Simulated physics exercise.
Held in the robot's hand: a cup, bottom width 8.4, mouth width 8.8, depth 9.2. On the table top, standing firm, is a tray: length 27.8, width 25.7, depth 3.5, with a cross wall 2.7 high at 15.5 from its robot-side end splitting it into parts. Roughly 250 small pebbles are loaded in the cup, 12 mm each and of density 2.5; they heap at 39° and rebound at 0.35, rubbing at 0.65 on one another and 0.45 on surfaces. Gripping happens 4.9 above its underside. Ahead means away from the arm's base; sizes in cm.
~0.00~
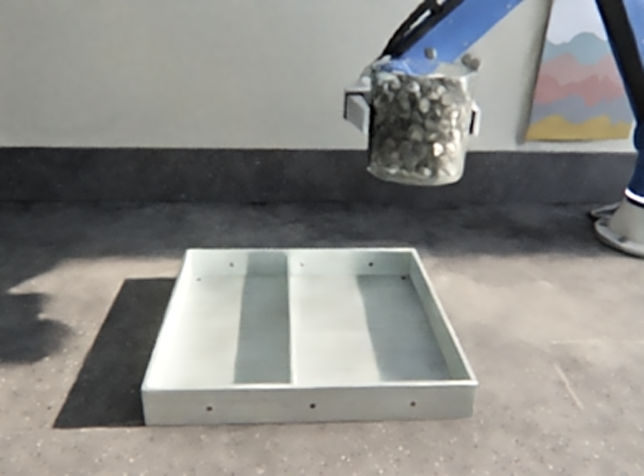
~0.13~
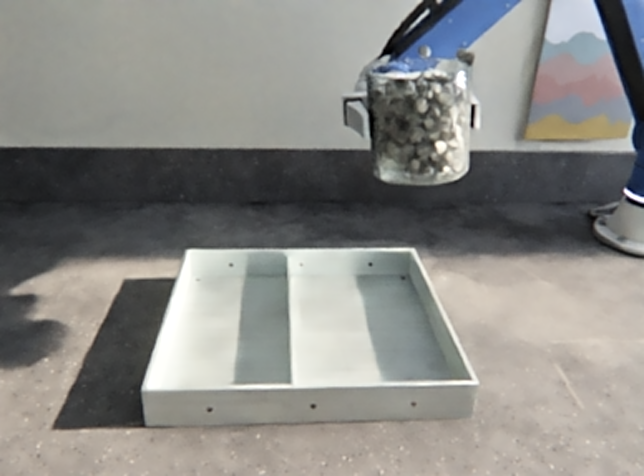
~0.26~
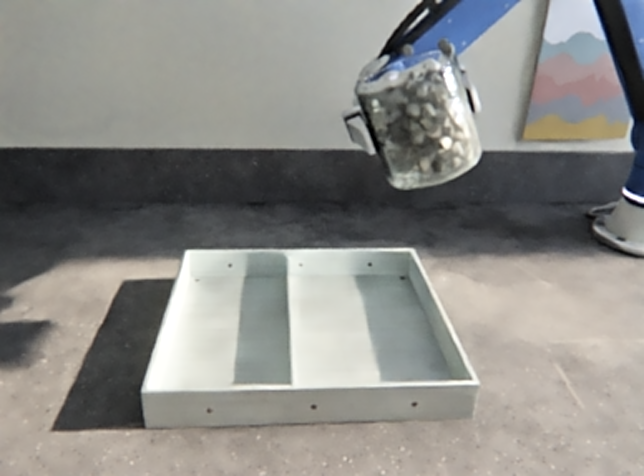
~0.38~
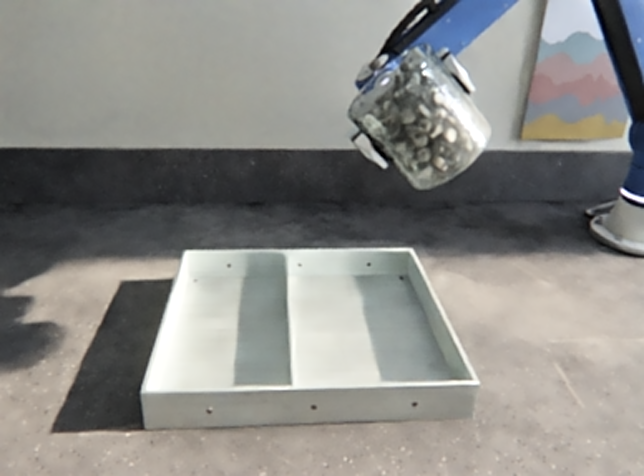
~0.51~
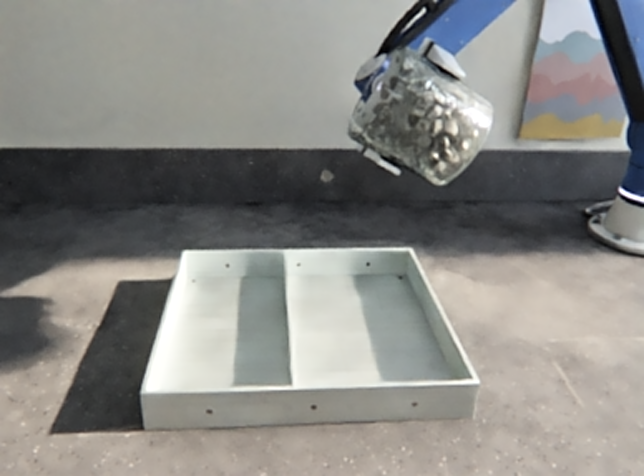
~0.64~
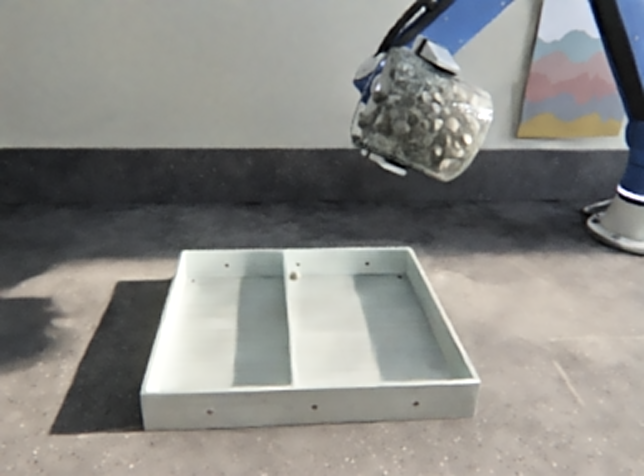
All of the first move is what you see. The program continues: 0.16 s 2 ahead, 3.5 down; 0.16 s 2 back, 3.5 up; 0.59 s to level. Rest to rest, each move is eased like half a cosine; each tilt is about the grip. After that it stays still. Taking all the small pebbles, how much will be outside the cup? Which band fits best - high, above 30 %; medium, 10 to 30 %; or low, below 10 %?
Low, below 10 %.
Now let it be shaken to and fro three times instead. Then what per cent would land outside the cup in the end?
I'd expect close to 0 per cent then.
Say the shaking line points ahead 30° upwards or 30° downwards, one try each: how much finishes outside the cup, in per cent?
Roughly 10 per cent, then 5 per cent.
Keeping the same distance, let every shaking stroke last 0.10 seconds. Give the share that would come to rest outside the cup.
Estimate: Near 5 per cent.
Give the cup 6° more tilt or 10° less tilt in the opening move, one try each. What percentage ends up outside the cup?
Roughly 10 and 0 percent.
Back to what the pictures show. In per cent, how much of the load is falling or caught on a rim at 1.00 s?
Reading at that time: Some 1 per cent.
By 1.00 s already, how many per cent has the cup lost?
0 %.
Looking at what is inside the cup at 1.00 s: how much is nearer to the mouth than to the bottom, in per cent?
Close to 45 in a hundred.
After 1.00 s, tilted 66° forward, highest piece 27 above the table; 248 in the cup, 2 in the far-side part, 2 in flight or on a rim.
After 1.37 s, tilted 15° forward, highest piece 27 above the table; 247 in the cup, 3 in the robot-side part, 2 in the far-side part.
After 1.75 s, level, highest piece 28 above the table; 247 in the cup, 3 in the robot-side part, 2 in the far-side part.
After 2.80 s, level, highest piece 28 above the table; 247 in the cup, 3 in the robot-side part, 2 in the far-side part.
At rest, 247 in the cup, 3 in the robot-side part, 2 in the far-side part. That is 2 % outside the cup.
